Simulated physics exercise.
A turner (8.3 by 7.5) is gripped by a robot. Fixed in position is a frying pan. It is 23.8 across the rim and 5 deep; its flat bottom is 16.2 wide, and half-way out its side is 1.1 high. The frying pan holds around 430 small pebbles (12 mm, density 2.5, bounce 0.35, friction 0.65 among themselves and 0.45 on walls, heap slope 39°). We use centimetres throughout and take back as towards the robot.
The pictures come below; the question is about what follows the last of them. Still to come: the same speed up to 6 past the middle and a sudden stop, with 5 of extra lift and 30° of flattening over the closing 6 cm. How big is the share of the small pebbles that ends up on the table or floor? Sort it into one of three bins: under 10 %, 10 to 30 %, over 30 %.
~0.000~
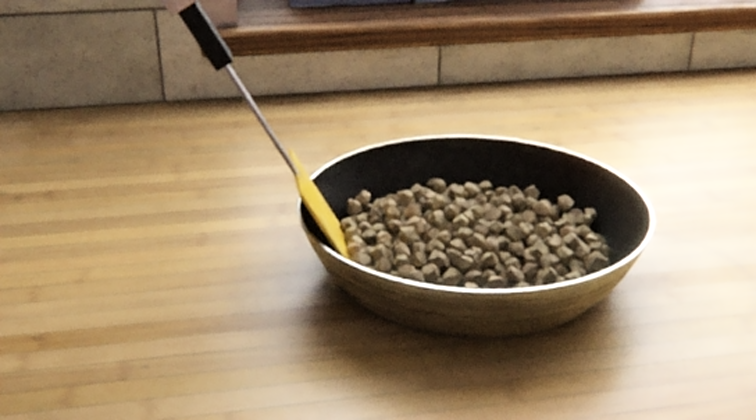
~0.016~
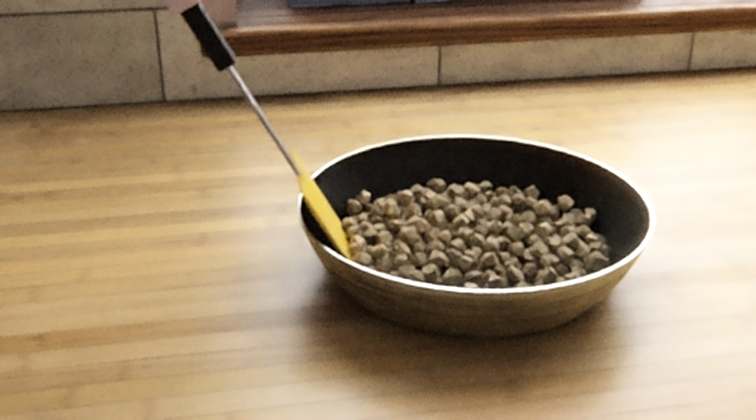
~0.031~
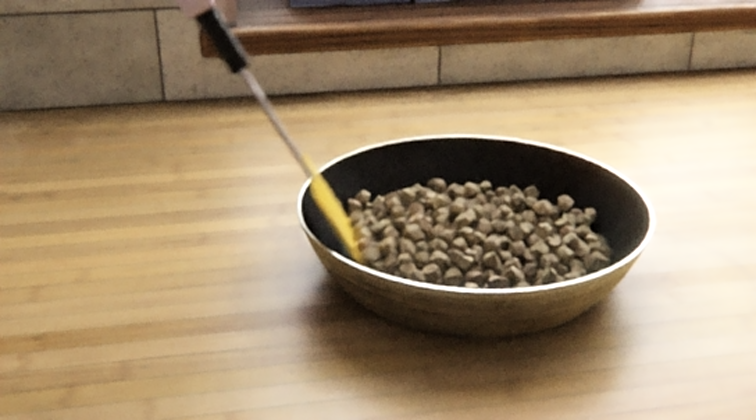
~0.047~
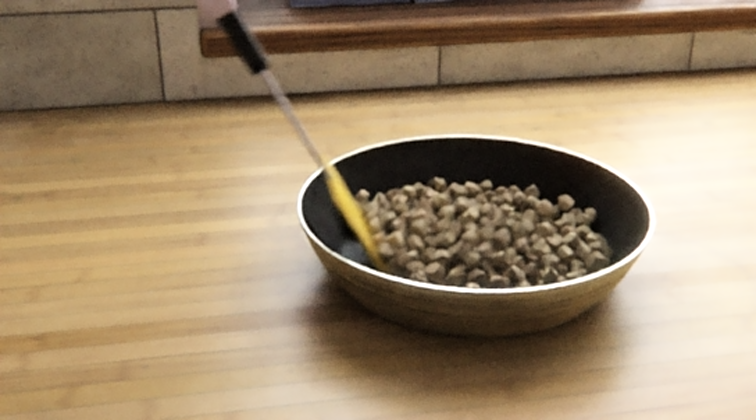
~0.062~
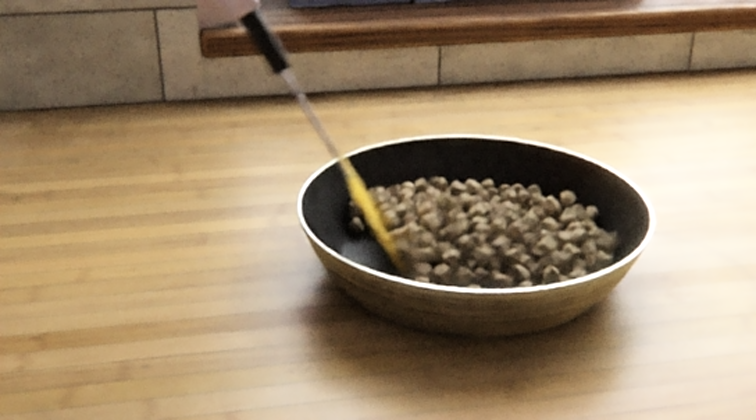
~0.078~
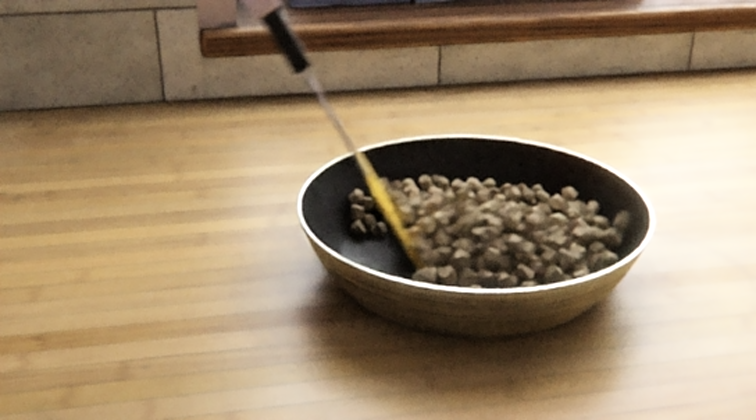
Bin: 10 to 30 %.
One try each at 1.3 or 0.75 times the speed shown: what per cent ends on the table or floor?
Roughly 20 percent for the first try, 5 percent for the second.
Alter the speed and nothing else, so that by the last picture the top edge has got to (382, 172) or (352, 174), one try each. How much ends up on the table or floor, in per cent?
About 15 and 5 per cent.
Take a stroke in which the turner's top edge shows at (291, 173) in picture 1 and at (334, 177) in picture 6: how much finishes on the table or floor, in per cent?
Around 0 per cent finishes on the table or floor.
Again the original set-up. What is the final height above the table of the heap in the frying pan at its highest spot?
6.0 cm.
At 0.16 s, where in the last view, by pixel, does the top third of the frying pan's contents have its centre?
Around (539, 207).
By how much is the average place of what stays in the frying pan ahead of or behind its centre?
3.5 cm ahead.
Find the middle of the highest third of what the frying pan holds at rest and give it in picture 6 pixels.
It is centred around (573, 214).
By 0.12 s, sloping 61°, highest piece 6 above the table; 432 in the frying pan.
By 0.16 s, sloping 48°, highest piece 7 above the table; 431 in the frying pan, 1 on the blade or in flight.
By 0.37 s, sloping 32°, highest piece 6 above the table; 371 in the frying pan, 58 on the table or floor, 3 on the blade or in flight.
By 1.42 s, sloping 32°, highest piece 6 above the table; 370 in the frying pan, 62 on the table or floor.
Final count, 370 in the frying pan, 62 on the table or floor. That is 14 % on the table or floor.
